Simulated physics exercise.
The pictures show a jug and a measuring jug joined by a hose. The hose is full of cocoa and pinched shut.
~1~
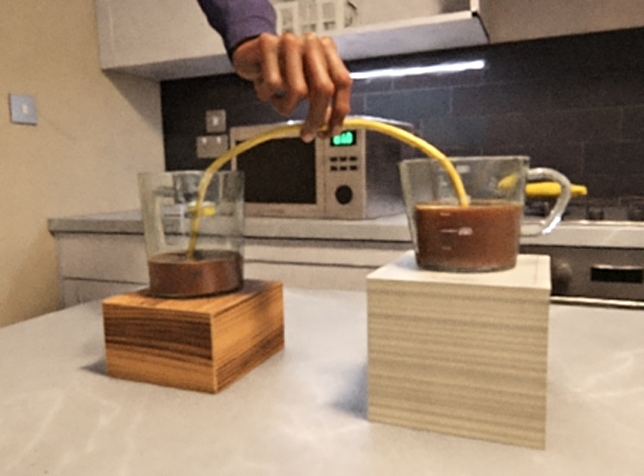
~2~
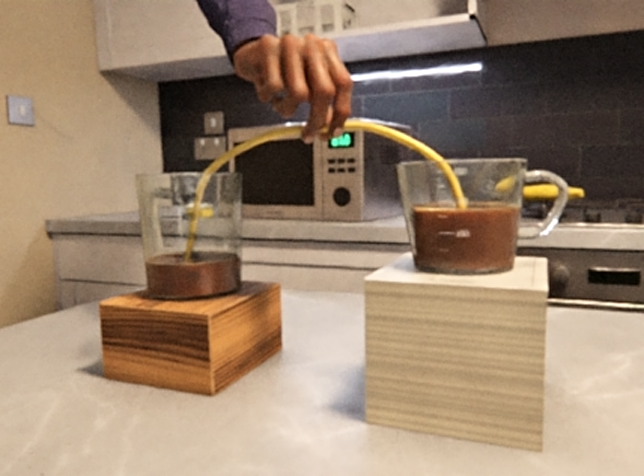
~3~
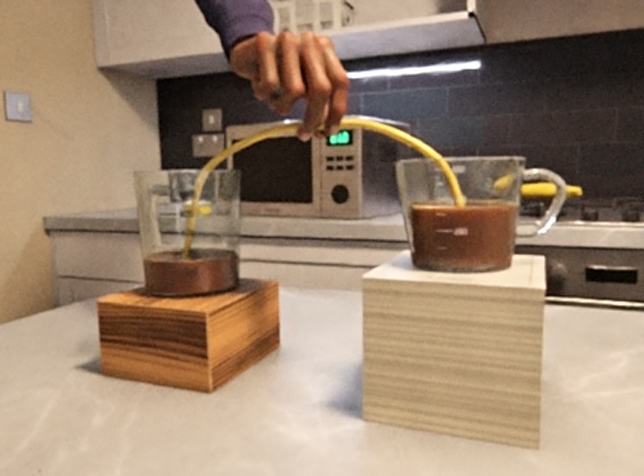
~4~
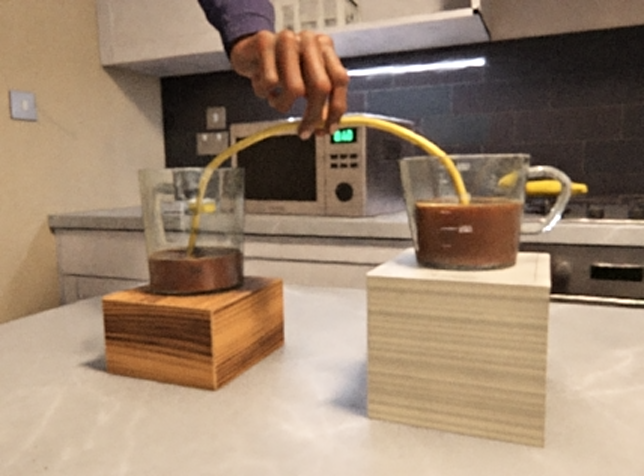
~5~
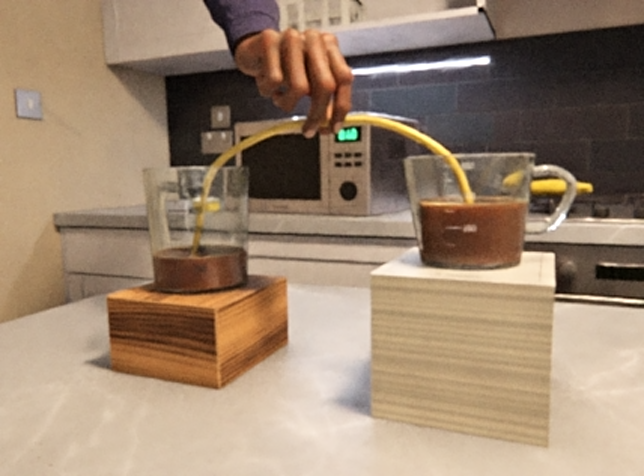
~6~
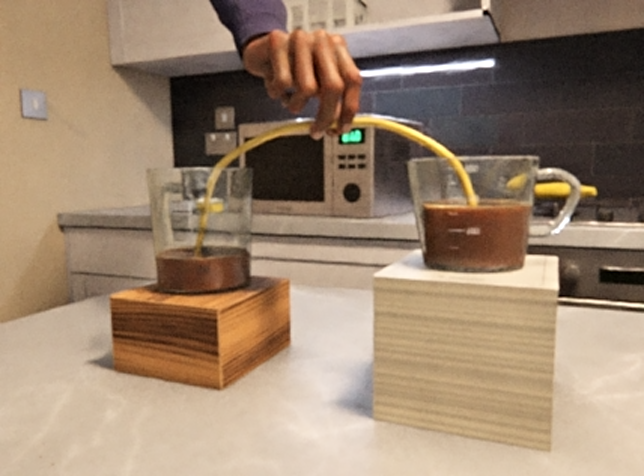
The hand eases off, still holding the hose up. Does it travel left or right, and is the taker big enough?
The cocoa goes leftwards; the receiving one has room for it.
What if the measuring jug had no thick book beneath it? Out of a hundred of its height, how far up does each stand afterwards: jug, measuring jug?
Roughly 10 per cent, then 80 per cent.
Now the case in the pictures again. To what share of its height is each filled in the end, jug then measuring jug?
Near 45 and 15 in a hundred.
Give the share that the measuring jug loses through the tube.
About 70 per cent.
A moment on, the jug is about a third full; the measuring jug is about half full.
Further on, the jug is about half full; the measuring jug is about a quarter full.
When it is over, the jug is about half full; the measuring jug is about a quarter full; the two surfaces are level.
